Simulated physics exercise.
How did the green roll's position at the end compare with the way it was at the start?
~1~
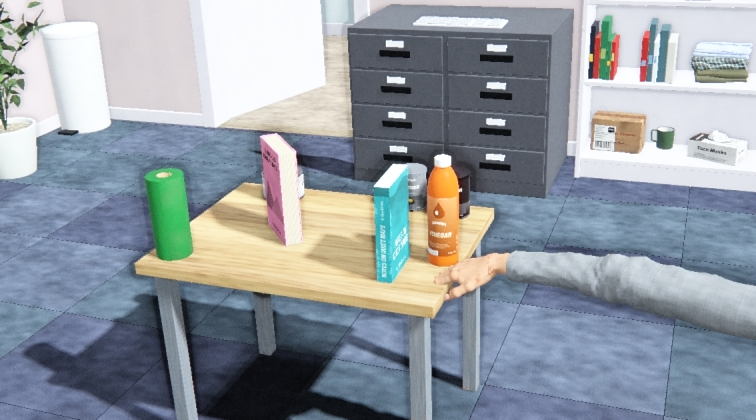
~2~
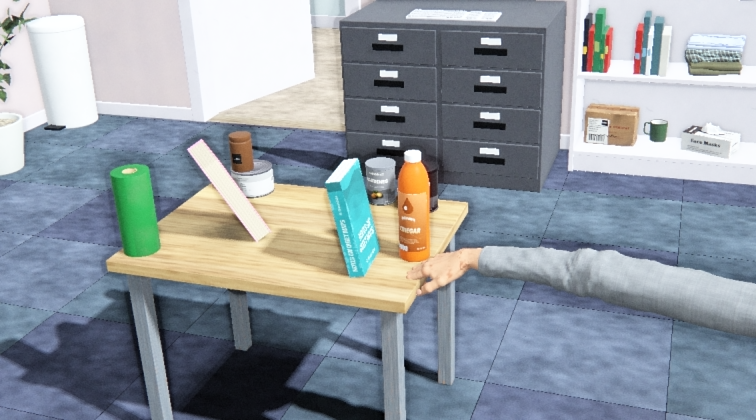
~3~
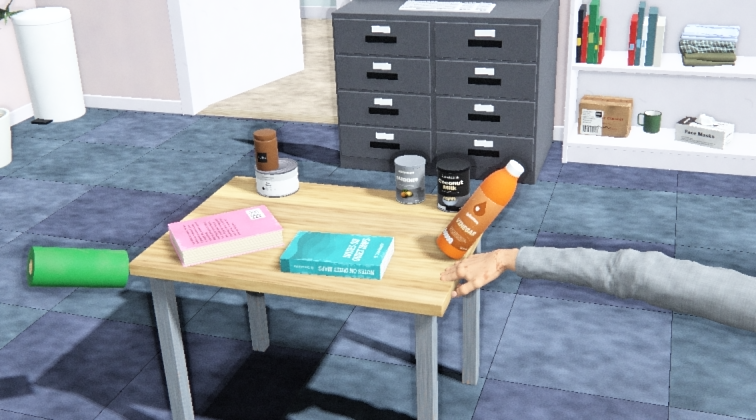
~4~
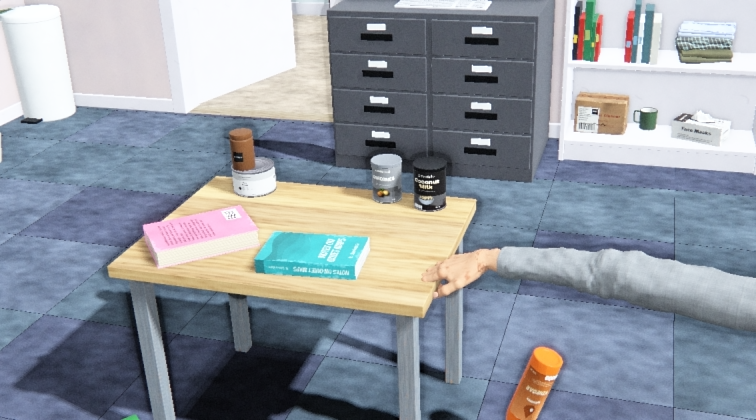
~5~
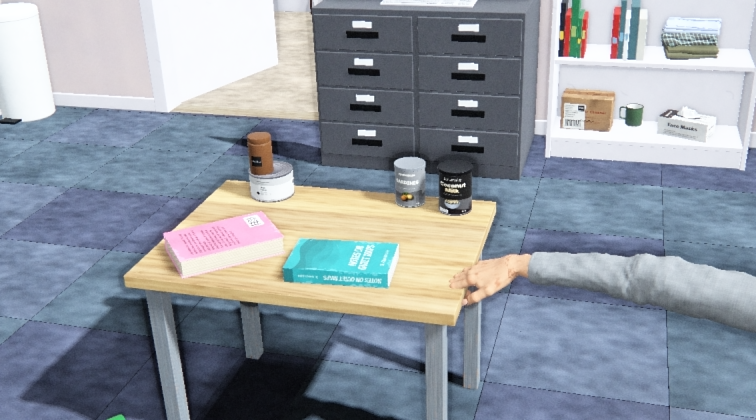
At the start the green roll stood upright on the left side of the table. By the end it was off the table and lying on its side on the floor.
A small wooden table shifted from side to side with a hand at its corner, and the pink and turquoise books toppled flat. The green roll dropped off the left, then the orange bottle fell off the right, while the tins stayed standing.
